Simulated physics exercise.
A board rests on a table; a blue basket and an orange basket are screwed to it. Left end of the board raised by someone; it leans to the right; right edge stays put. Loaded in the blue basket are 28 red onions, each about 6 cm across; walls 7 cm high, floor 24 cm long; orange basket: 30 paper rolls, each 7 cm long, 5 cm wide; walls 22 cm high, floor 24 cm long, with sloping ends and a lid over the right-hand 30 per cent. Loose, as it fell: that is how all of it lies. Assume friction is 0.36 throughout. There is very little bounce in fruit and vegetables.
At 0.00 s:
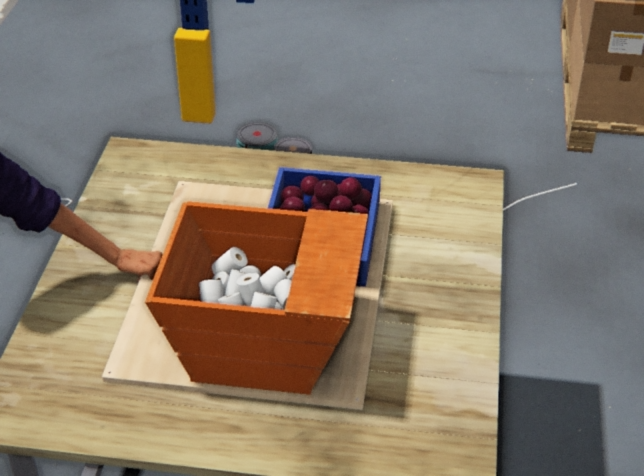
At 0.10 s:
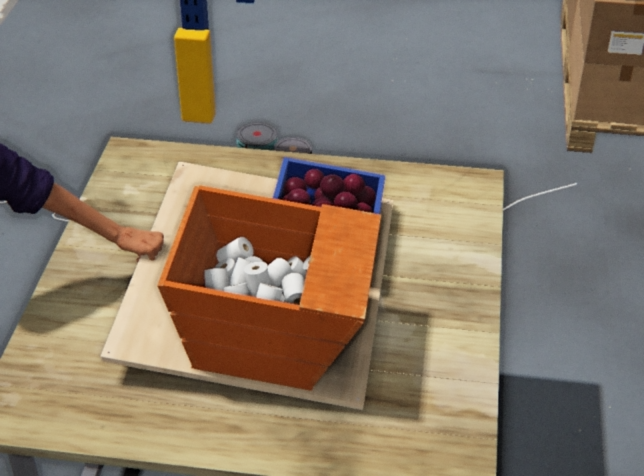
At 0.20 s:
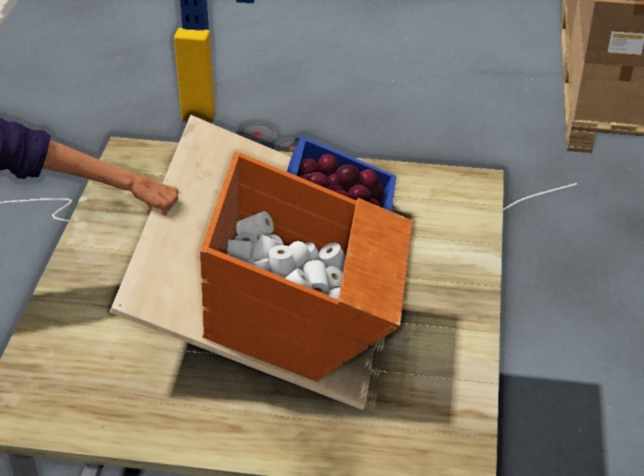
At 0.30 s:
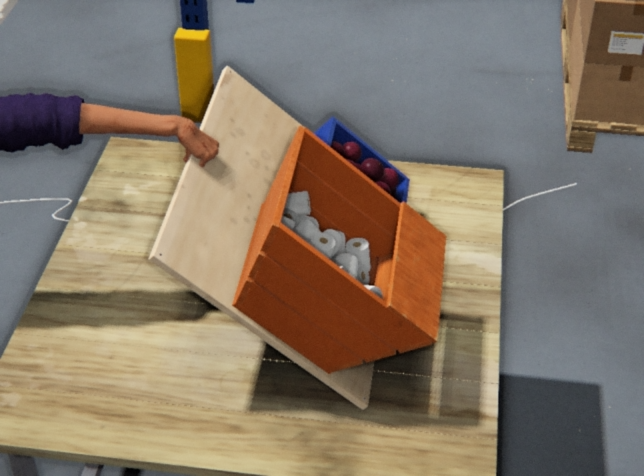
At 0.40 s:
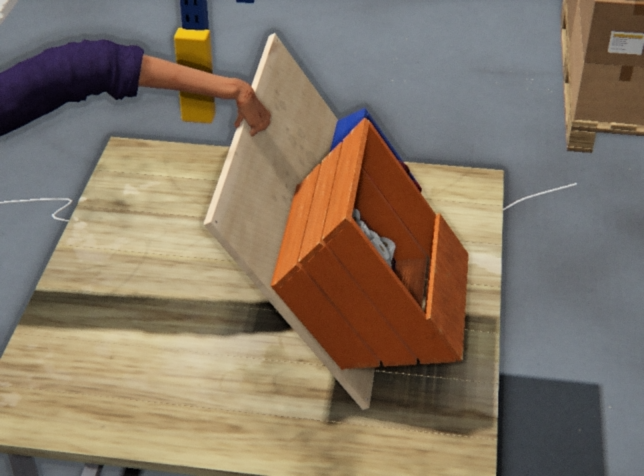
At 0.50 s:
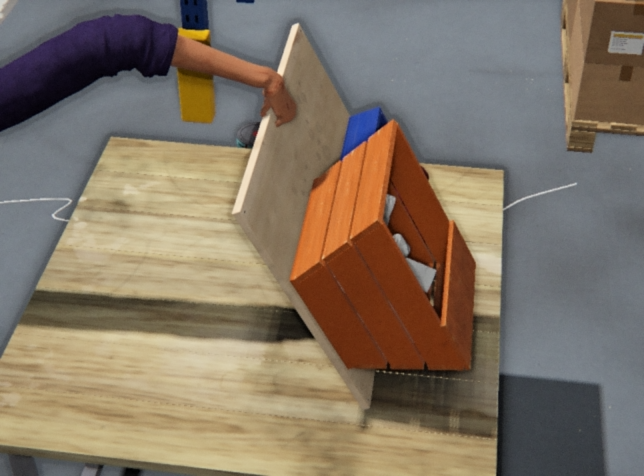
A hand lifted the left end of a board on a wooden table, tilting it steeply to the right along with an orange basket of white paper rolls and a blue basket of red onions.
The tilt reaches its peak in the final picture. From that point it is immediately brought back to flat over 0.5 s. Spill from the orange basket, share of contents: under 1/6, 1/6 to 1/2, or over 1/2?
The loss is short of a sixth.
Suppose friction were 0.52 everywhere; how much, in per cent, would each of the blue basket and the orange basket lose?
Then the blue basket sheds 40 per cent, while the orange basket sheds 0 per cent.
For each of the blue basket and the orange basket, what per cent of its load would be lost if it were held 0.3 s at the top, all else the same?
That would cost blue basket 40 per cent of its load and orange basket 10 per cent.
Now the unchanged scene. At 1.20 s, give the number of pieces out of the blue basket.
Blue basket - close to 10.
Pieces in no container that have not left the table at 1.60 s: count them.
Count of pieces: About 5.
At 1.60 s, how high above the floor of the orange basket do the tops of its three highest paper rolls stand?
Height: Roughly 14 cm.
After 0.68 s, tilt 44°; 9 of 28 out of the blue basket and 0 of 30 out of the orange basket.
After 0.90 s, tilt 7°; 10 of 28 out of the blue basket and 0 of 30 out of the orange basket.
After 1.20 s, tilt 0°; 10 of 28 out of the blue basket and 0 of 30 out of the orange basket.
When it is over (at 1.60 s), 10 of 28 out of the blue basket and 0 of 30 out of the orange basket. Asked share, 0 of 30, 0 per cent.
